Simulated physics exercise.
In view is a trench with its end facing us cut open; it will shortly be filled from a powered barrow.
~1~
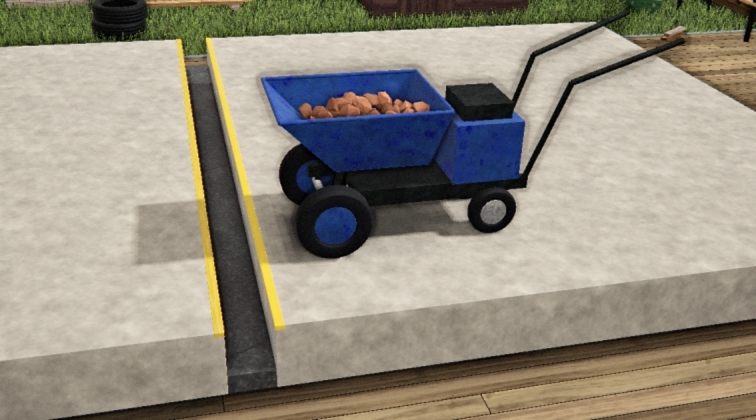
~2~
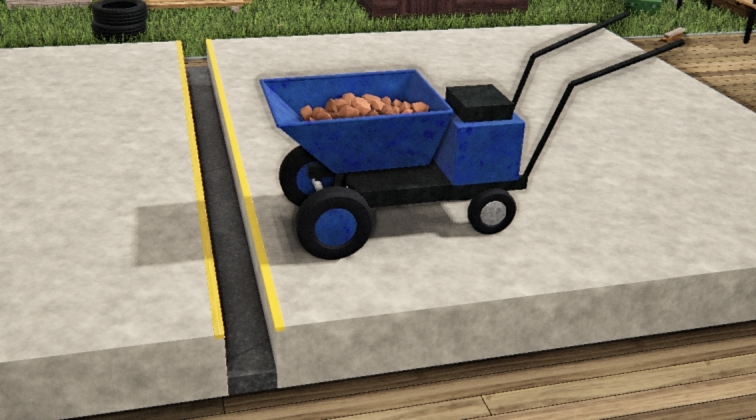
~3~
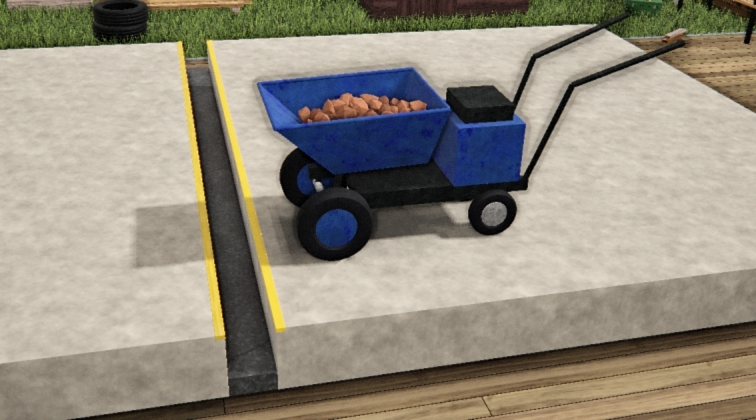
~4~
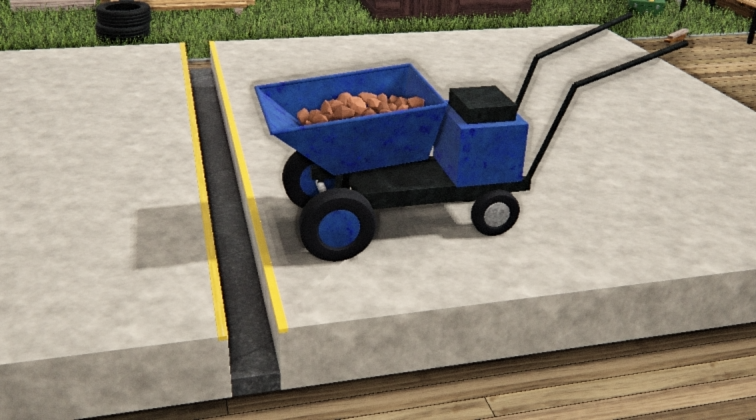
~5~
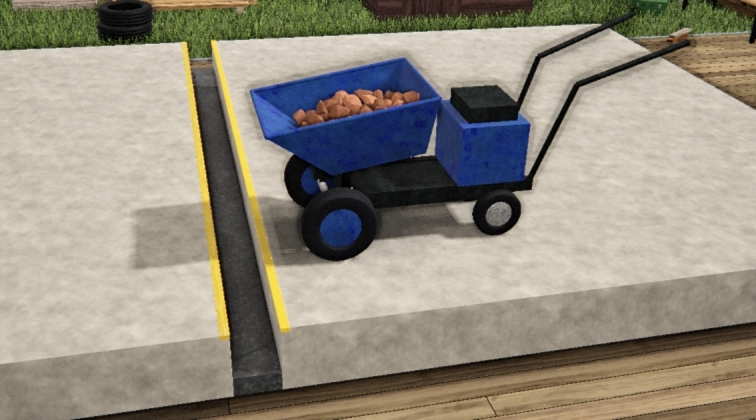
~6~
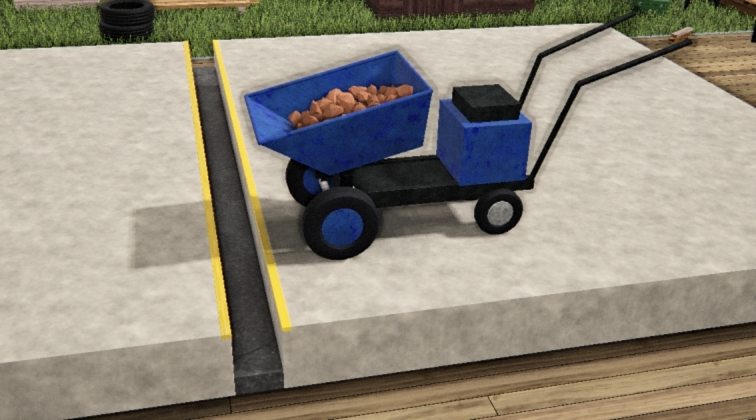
On a concrete slab beside a narrow trench, a blue skip loaded with reddish rubble tilting slightly leftward on a stationary wheeled dumper.
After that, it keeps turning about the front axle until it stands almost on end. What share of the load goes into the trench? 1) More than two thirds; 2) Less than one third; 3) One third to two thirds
The answer is 2.
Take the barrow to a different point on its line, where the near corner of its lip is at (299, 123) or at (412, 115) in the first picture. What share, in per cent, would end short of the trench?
Trial 1 around 0 %, trial 2 around 50 %.
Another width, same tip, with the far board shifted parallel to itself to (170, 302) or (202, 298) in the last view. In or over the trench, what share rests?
You'd get 90 in a hundred the first time and 20 in a hundred the second.
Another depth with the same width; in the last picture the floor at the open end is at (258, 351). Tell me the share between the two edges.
Estimate: Approx. 0 per cent.
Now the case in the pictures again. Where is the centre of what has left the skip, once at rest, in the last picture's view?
Near pixel (178, 233).
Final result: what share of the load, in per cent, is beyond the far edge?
Share of load: Near 70 %.
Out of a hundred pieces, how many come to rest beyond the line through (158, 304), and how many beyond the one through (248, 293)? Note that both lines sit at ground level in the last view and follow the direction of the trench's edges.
In order: Near 20 %, then 70 %.
Soon after the last picture, skip tipped well over; all in the skip.
A little later, skip tipped steeply; nearly all in the skip; a small part beyond it.
Later still, skip tipped right over; about a third in the skip; about two thirds beyond it.
At rest, skip tipped right over; about a third in the skip; none in or heaped over the trench; about two thirds beyond it.
